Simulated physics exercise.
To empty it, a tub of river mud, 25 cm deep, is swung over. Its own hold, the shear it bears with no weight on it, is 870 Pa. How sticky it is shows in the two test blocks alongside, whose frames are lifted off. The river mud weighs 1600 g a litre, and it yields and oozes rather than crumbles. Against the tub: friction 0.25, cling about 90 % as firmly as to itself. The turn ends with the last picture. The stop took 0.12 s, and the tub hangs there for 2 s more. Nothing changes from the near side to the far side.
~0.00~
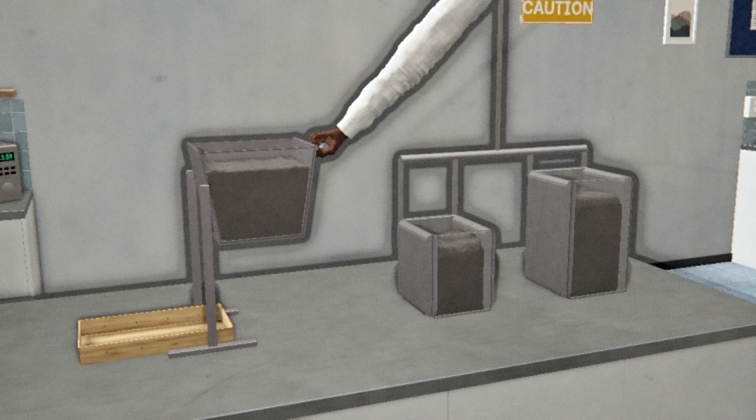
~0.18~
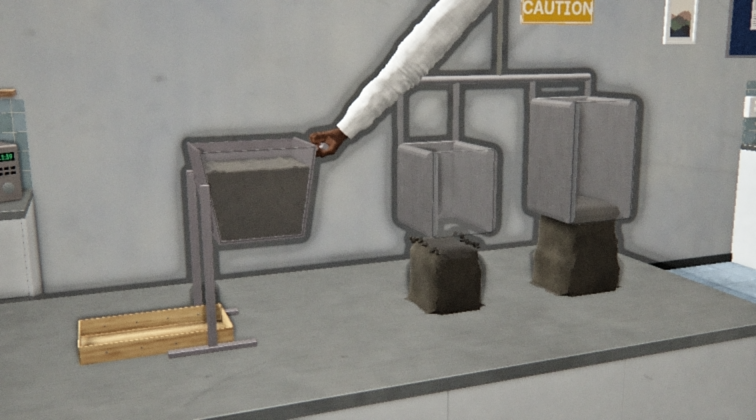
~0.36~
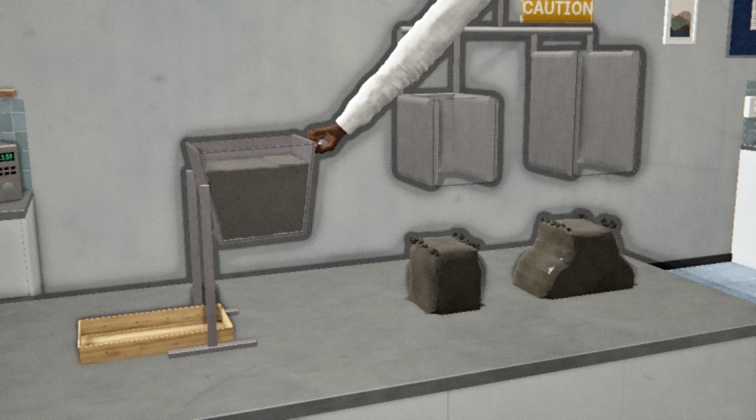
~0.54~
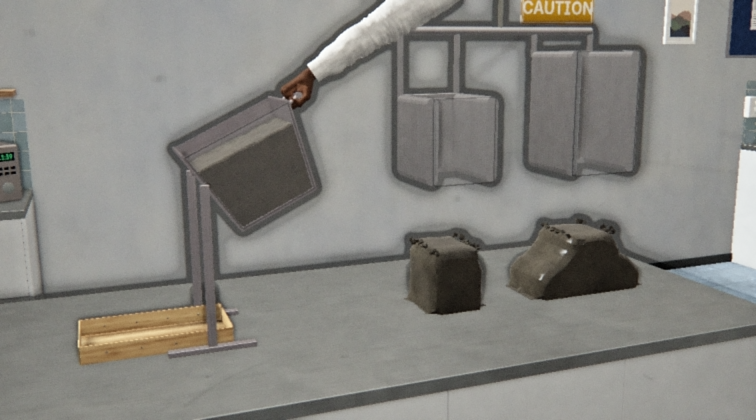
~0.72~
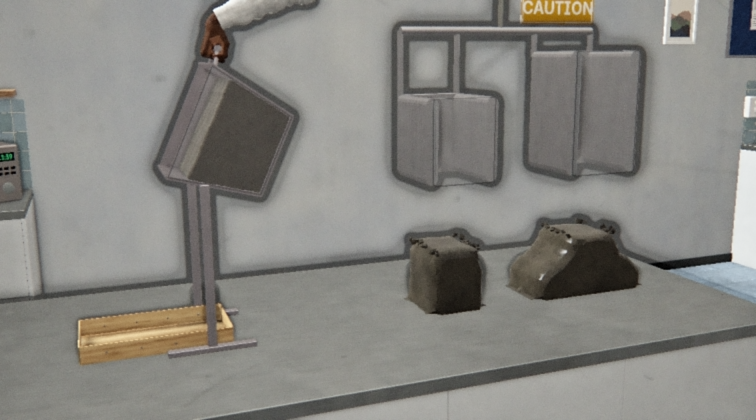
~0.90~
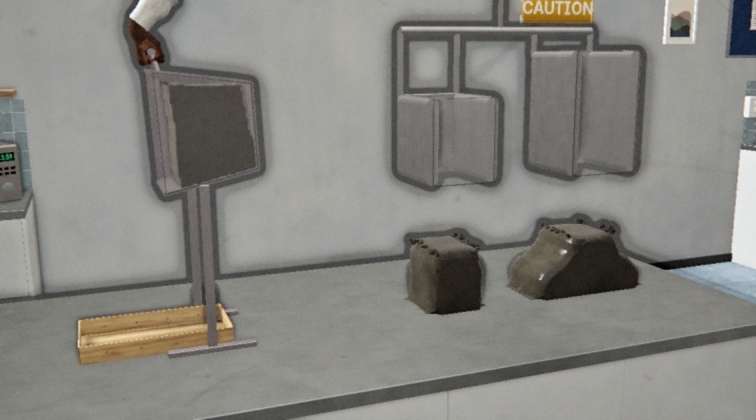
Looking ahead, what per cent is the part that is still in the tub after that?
Close to 41 per cent.
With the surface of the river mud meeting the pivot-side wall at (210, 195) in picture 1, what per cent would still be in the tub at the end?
Then about 65 %.
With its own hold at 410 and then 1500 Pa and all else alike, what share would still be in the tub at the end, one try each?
In that order: 30 %, 100 %.
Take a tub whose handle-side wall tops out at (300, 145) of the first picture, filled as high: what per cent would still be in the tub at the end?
It would be near 60 %.
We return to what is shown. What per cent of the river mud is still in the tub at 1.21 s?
Some 55 per cent.
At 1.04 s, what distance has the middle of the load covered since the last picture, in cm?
About 6 cm.
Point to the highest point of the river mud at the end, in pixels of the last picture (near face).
At about (228, 142).
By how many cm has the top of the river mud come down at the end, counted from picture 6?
About 15 cm.
After 1.04 s, the tub is at 93 degrees and holds 94 %.
After 1.21 s, the tub is at 93 degrees and holds 57 %.
After 1.38 s, the tub is at 93 degrees and holds 41 %.
After 1.55 s, the tub is at 93 degrees and holds 41 %.
After 2.90 s, the tub is at 93 degrees and holds 41 %.
